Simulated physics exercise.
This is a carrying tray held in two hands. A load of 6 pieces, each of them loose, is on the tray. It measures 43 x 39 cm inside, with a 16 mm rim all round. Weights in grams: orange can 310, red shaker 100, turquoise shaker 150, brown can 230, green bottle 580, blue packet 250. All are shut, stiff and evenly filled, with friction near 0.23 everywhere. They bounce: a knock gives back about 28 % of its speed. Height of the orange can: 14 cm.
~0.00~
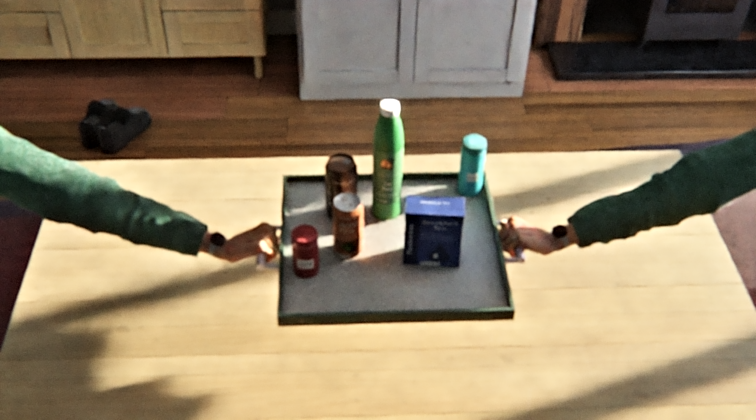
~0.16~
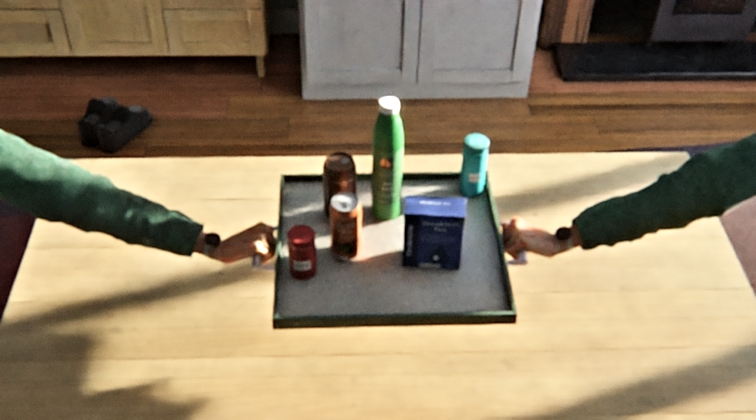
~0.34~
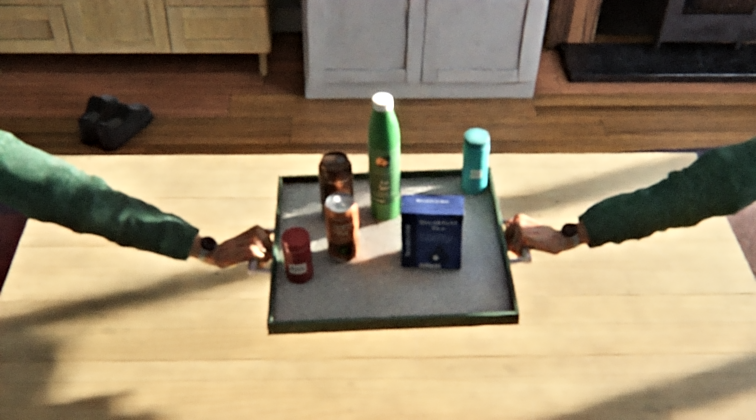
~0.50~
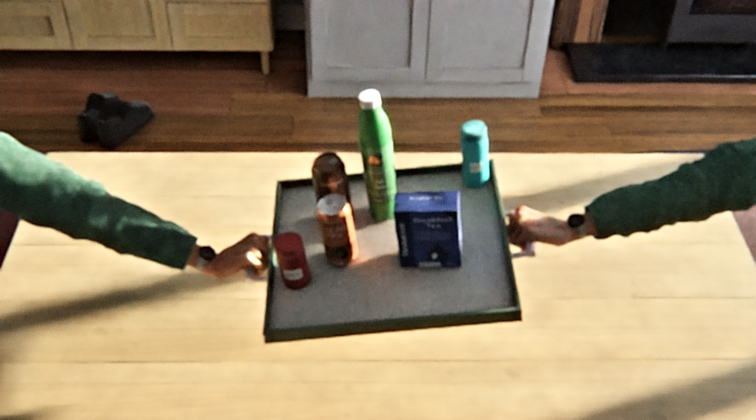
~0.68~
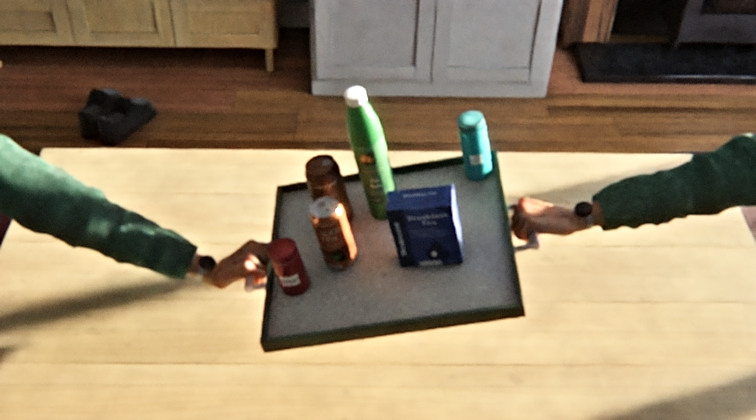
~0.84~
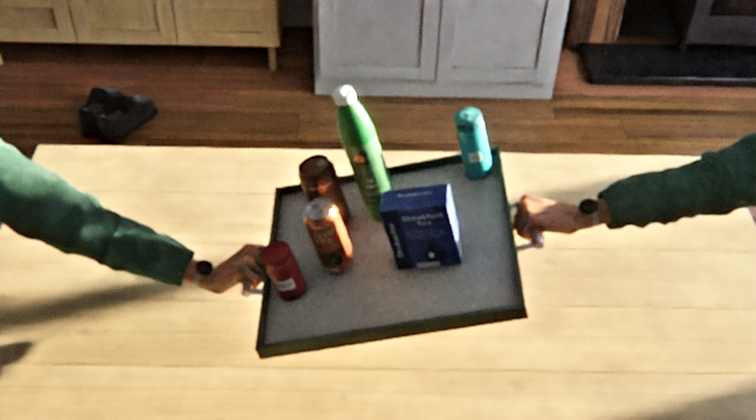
A tray carrying a green bottle, a blue packet, two brownish cans, a red shaker and a turquoise shaker starts out level above a wooden table, gripped by a hand on each side. The hands then tilt it gradually, left edge down, and the items lean along with it.
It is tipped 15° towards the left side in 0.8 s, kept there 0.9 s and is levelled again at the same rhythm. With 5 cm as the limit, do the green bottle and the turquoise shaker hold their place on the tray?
The green bottle ends elsewhere, the turquoise shaker ends elsewhere.
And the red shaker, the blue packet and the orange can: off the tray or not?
The red shaker is still on the tray; the blue packet ends on the tray; the orange can ends on the tray.
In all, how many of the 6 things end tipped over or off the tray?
That comes to 3.
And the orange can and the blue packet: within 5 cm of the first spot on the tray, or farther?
The orange can ends elsewhere; the blue packet leaves its spot.
After 1.44 s, tray at 15°, left edge down; brown can and green bottle now off the tray; turquoise shaker moved 11 cm near (417, 155); blue packet moved 11 cm.
After 2.04 s, tray at 12°, left edge down; turquoise shaker moved 35 cm near (296, 174); blue packet moved 19 cm; orange can moved 10 cm.
In the end (3.1 s), off the tray, turquoise shaker, brown can and green bottle; not toppled but over 5 cm from the start, orange can and blue packet; red shaker under 5 cm from the start. At the end, from the last picture's camera, green bottle near (186, 249).
